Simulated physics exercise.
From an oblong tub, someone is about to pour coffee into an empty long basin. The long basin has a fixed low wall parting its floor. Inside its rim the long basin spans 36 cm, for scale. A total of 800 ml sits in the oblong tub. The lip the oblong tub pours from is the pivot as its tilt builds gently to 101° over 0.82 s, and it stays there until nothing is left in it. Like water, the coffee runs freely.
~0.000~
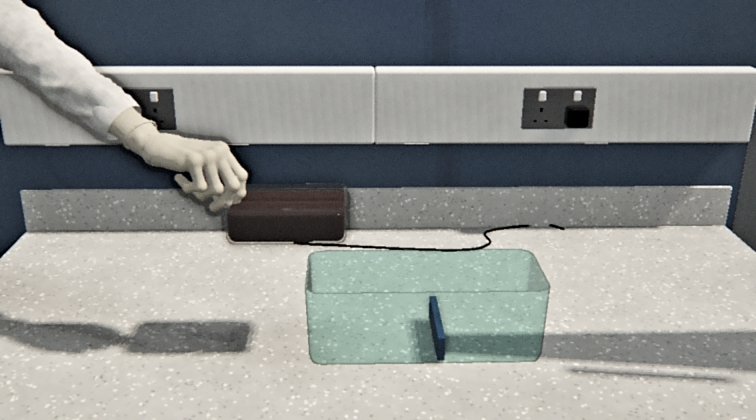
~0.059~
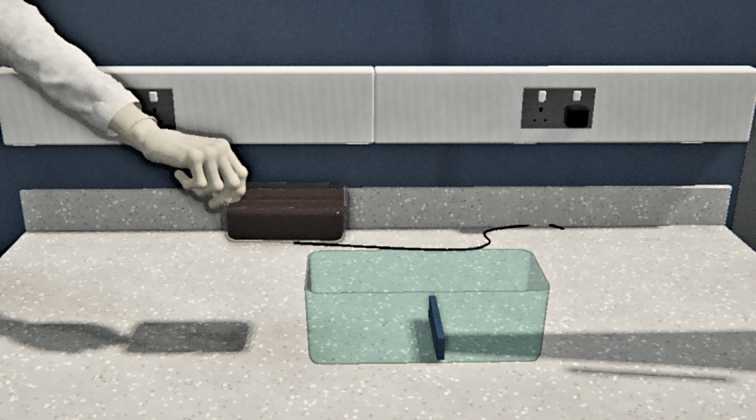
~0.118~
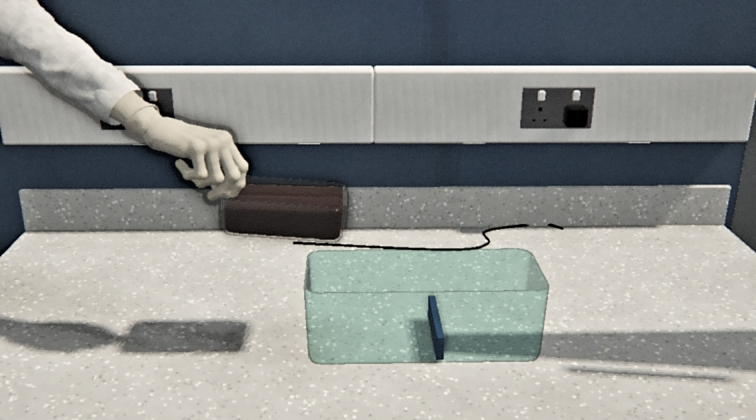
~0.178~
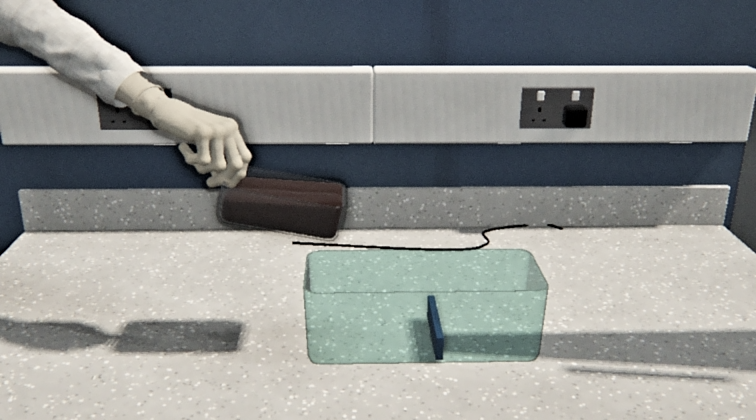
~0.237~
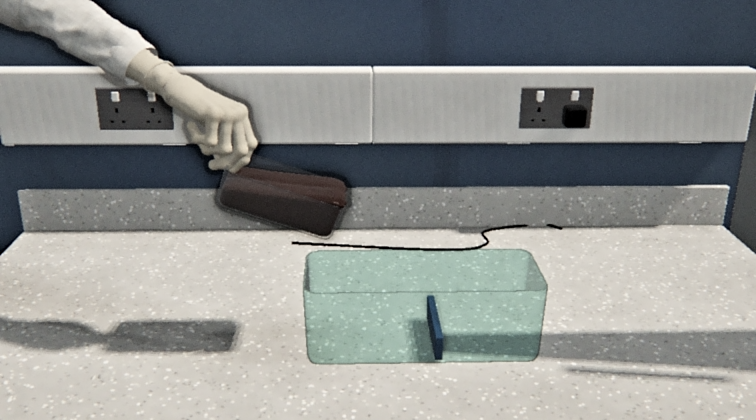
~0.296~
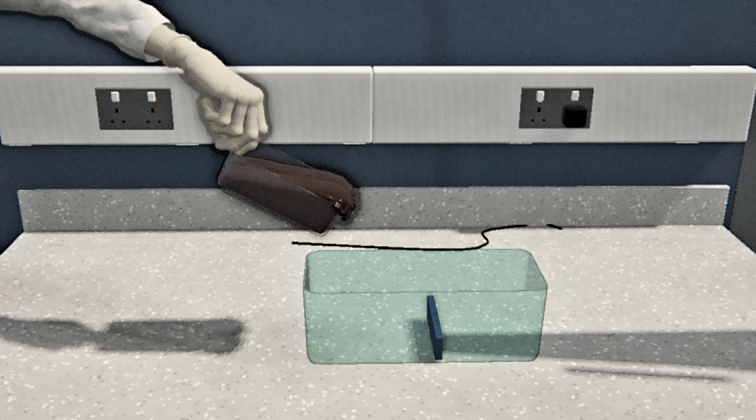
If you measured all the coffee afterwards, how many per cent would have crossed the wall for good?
Around 44 per cent would have crossed.
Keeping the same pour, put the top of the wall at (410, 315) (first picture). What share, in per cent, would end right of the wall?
70 per cent.
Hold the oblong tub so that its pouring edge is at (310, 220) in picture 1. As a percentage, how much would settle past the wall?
10 %.
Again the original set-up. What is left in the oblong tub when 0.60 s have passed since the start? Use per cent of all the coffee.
At that time about 12 in a hundred parts are still held.
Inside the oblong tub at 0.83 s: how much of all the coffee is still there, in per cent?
Share remaining: Approx. 1 %.
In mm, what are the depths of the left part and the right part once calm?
Left part: About 14 mm; right part: About 16 mm.
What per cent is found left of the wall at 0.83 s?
Left share: Approx. 36 %.
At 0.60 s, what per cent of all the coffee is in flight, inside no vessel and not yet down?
About 60 per cent.
Then, 0.60 s in, the tilt is 85° and 13 per cent is still to pour, 26 is left of the wall and 0 right of it.
Then, 0.83 s in, the tilt is 101° and 1 per cent is still to pour, 35 is left of the wall and 48 right of it.
Then, 1.06 s in, the tilt is 101° and 0 per cent is still to pour, 43 is left of the wall and 44 right of it.
Then, 1.32 s in, the tilt is 101° and 0 per cent is still to pour, 44 is left of the wall and 44 right of it.
Finally, 44 per cent lies left of the wall, 44 right of it and 12 outside.
